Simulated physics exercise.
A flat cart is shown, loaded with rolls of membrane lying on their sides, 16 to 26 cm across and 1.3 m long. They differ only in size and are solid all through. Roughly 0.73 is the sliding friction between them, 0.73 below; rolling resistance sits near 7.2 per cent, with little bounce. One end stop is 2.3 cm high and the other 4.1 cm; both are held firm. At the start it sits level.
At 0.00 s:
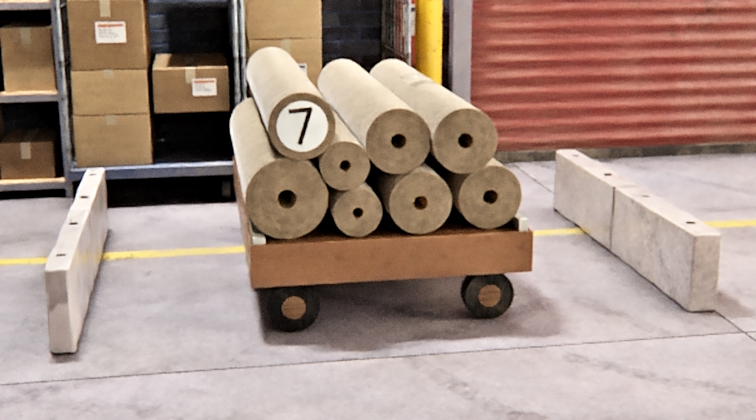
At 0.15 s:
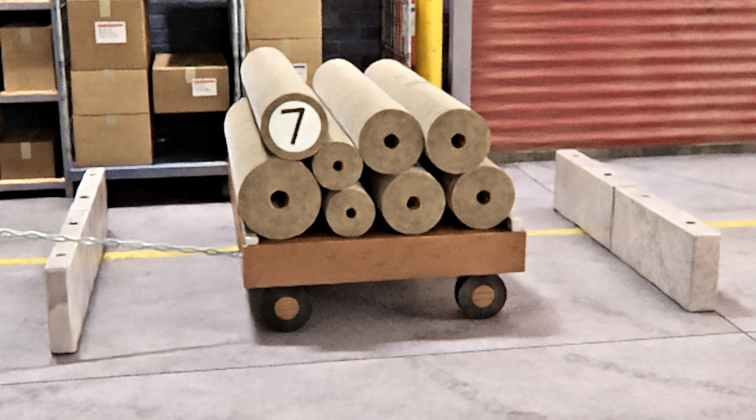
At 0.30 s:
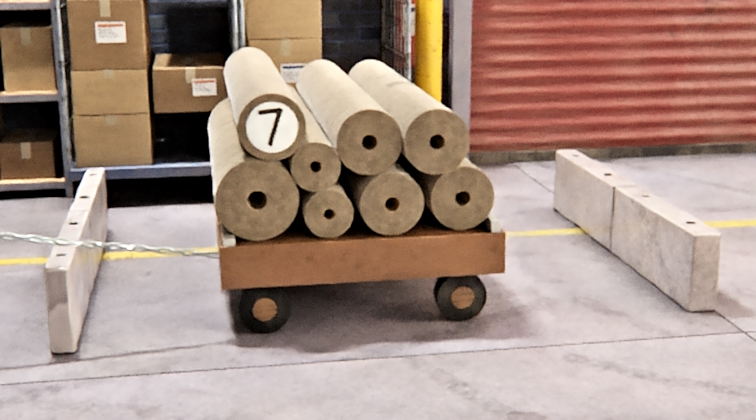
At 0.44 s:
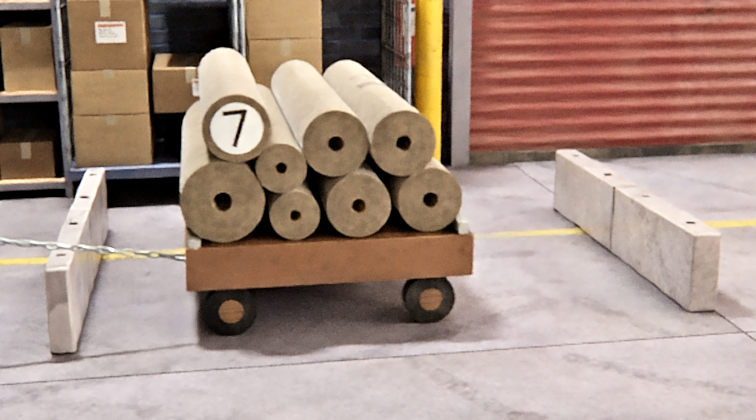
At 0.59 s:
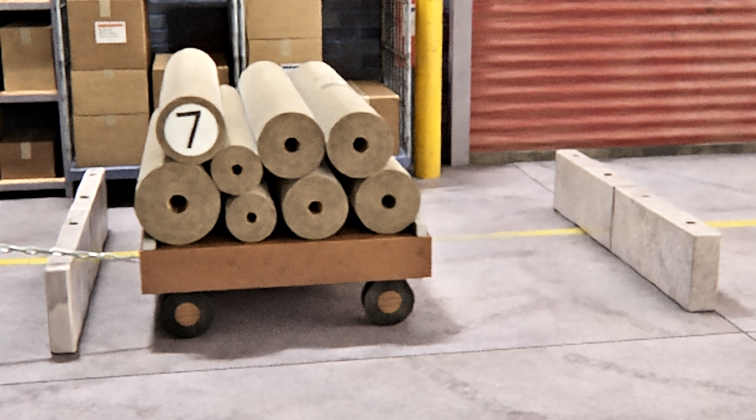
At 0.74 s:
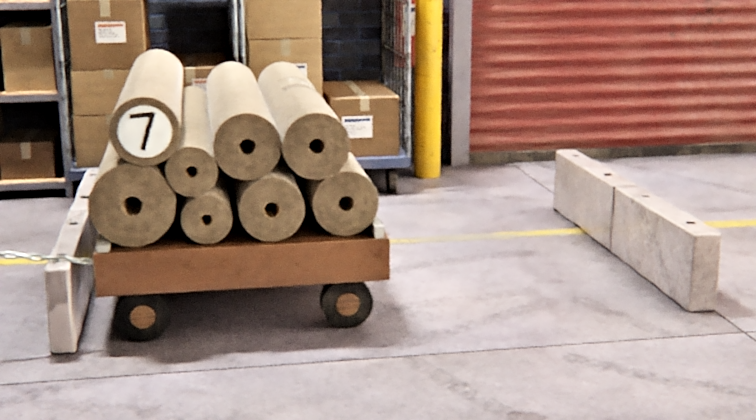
Warehouse floor with a chain pulling a flat wooden cart of stacked pale rolls leftward between two low barriers, the pile staying unchanged.
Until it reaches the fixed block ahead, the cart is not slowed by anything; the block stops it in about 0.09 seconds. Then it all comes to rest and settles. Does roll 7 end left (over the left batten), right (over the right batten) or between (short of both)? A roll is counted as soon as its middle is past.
Roll 7: Left.
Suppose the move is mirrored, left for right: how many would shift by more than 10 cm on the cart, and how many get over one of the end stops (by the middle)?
Shift count 4, out count 1.
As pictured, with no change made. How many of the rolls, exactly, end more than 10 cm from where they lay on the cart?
1 of them.
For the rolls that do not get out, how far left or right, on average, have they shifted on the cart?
To the left, roughly 5 cm.
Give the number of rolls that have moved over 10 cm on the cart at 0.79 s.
0.
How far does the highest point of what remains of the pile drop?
Some 5 cm lower.
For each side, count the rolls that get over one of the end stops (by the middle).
Going left then right, the counts are 1 and 0.
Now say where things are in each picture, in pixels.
In the first frame, 8 rolls, 4 on the base, highest (302, 126); no. 7 (302, 126); left batten (2.3 cm) (259, 238); right batten (4.1 cm) (524, 219); blocks (57, 265) and (705, 230).
The second frame shows cart 2.3 cm to the left; stops (251, 238) and (517, 219); pile unchanged.
The third frame shows cart 9 cm to the left; stops (229, 239) and (496, 220); pile unchanged.
The fourth frame shows cart 20 cm to the left; stops (194, 241) and (464, 222); pile unchanged.
The fifth frame shows cart 34 cm to the left; stops (148, 243) and (422, 224); pile unchanged.
The sixth frame shows cart 47 cm to the left; stops (102, 246) and (380, 226); pile unchanged; no. 7 (145, 132).
After 0.86 s, cart 54 cm along; 0 now displaced over 10 cm; not one over the end stops; no. 7 3.2 cm left (moves measured on the cart).
After 1.10 s, cart 54 cm along; 1 now displaced over 10 cm; 1 over the left batten; no. 7 16 cm left.
After 1.84 s, cart 54 cm along; 1 now displaced over 10 cm; 1 over the left batten; no. 7 66 cm left and 56 cm down.
All still by 2.2 s, 1 moved over 10 cm; 1 over the left batten; no. 7 rolled far off to the left; top of the pile 42 cm high, from 47 cm.
